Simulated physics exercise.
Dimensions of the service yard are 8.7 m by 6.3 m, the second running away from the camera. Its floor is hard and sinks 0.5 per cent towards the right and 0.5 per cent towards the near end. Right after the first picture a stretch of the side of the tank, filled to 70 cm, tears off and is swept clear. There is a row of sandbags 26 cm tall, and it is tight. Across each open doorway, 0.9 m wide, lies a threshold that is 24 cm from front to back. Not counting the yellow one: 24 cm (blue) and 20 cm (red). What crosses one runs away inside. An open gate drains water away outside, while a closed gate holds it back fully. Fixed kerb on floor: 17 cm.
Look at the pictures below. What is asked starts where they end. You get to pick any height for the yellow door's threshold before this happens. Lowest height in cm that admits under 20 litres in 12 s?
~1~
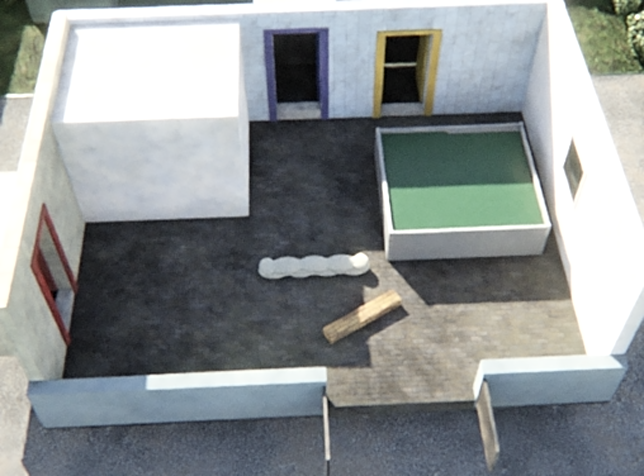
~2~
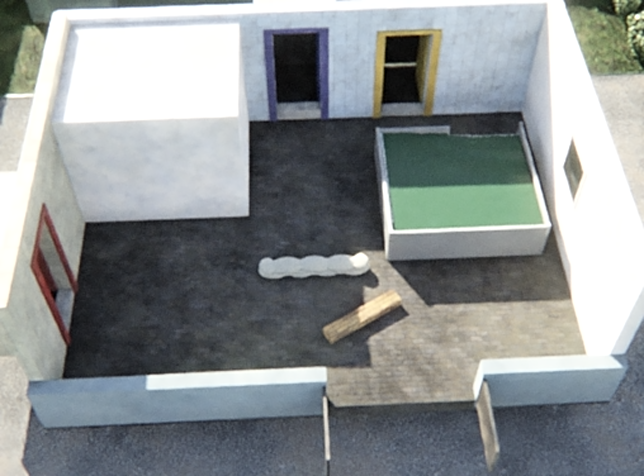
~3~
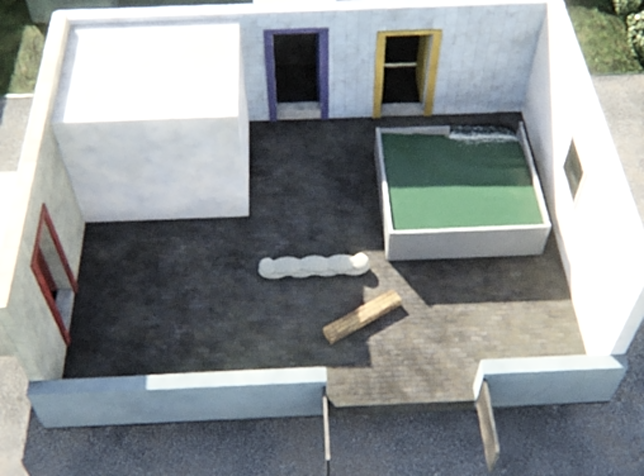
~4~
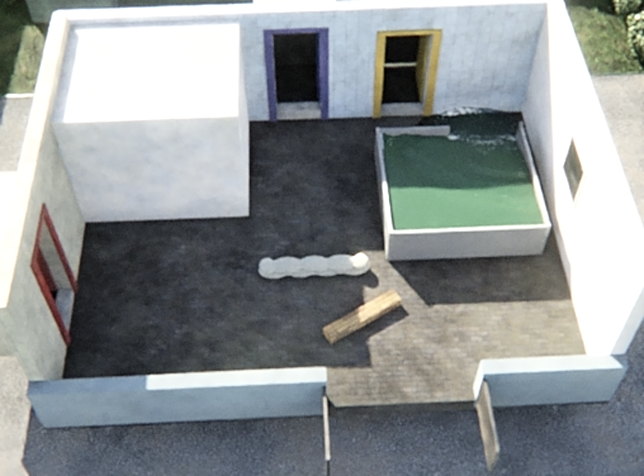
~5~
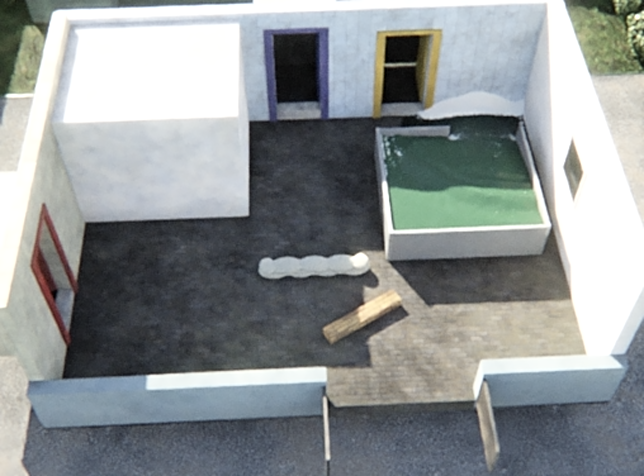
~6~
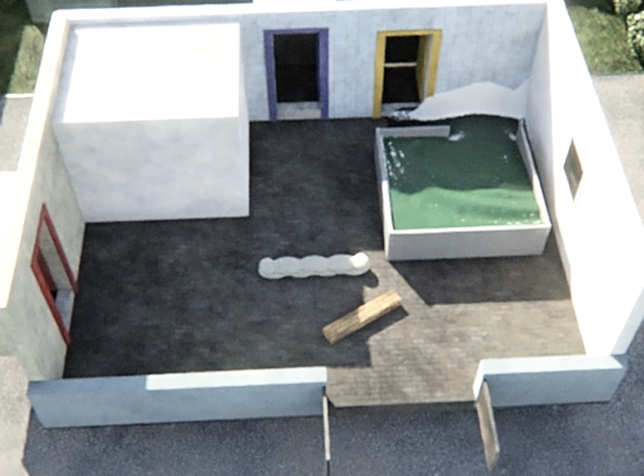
Roughly 19 cm.
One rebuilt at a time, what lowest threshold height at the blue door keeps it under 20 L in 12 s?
Blue - roughly 20 cm.
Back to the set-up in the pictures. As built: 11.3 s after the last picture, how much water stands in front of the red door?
It stands about 8.0 centimetres deep.
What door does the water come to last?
It would be the red door.
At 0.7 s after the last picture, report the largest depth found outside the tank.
70 cm.
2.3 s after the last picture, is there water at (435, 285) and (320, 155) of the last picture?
I'd call the first spared by the flood and the second touched by the flood.
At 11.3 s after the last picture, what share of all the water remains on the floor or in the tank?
I'd estimate some 94 in a hundred.
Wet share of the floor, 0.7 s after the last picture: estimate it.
Wet share: Around 10 %.
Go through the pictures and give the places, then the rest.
In the first frame, the tank at (459, 178) is whole and still, 70 cm deep; the yellow door at (405, 79) is dry.
In the second frame, water pours out on the far side and has run 0.4 m, to a hidden place; about 9 cm deep outside, 70 cm at the back.
In the third frame, water pours out on the far side and has run 0.8 m, to (453, 126); about 12 cm deep outside, 70 cm at the back.
In the fourth frame, the front is at (512, 113), 1.1 m from the gap on the far side; 2.2 m2 of floor is wet, 70 cm left at the back.
In the fifth frame, water pours out on the far side and has run 1.3 m, to (408, 117); about 14 cm deep outside, 70 cm at the back.
In the sixth frame, the front is at (390, 117), 1.5 m from the gap on the far side; 2.7 m2 of floor is wet, 69 cm left at the back; water is at the yellow door at (405, 79).
Then, 0.7 s after the last picture water covers 10 % of the floor, deepest (70 cm) near (513, 117); 16 cm at the yellow door, 3 litres in over its 12 cm threshold.
Then, 2.3 s after the last picture water covers 35 % of the floor, deepest (44 cm) near (517, 136); 21 cm at the yellow door, 35 litres in over its 12 cm threshold.
Then, 11.3 s after the last picture water covers 95 % of the floor, deepest (18 cm) near (280, 260); 12 cm at the yellow door, 102 litres in over its 12 cm threshold.
At the yellow door as built, the water peaked near 21 cm, 2.1 s after the last picture.
Run again over the same 12 s with other heights there, 35 litres in over 17 cm, 6 litres over 23 cm. The limit of 20 litres is kept from about 19 cm up.
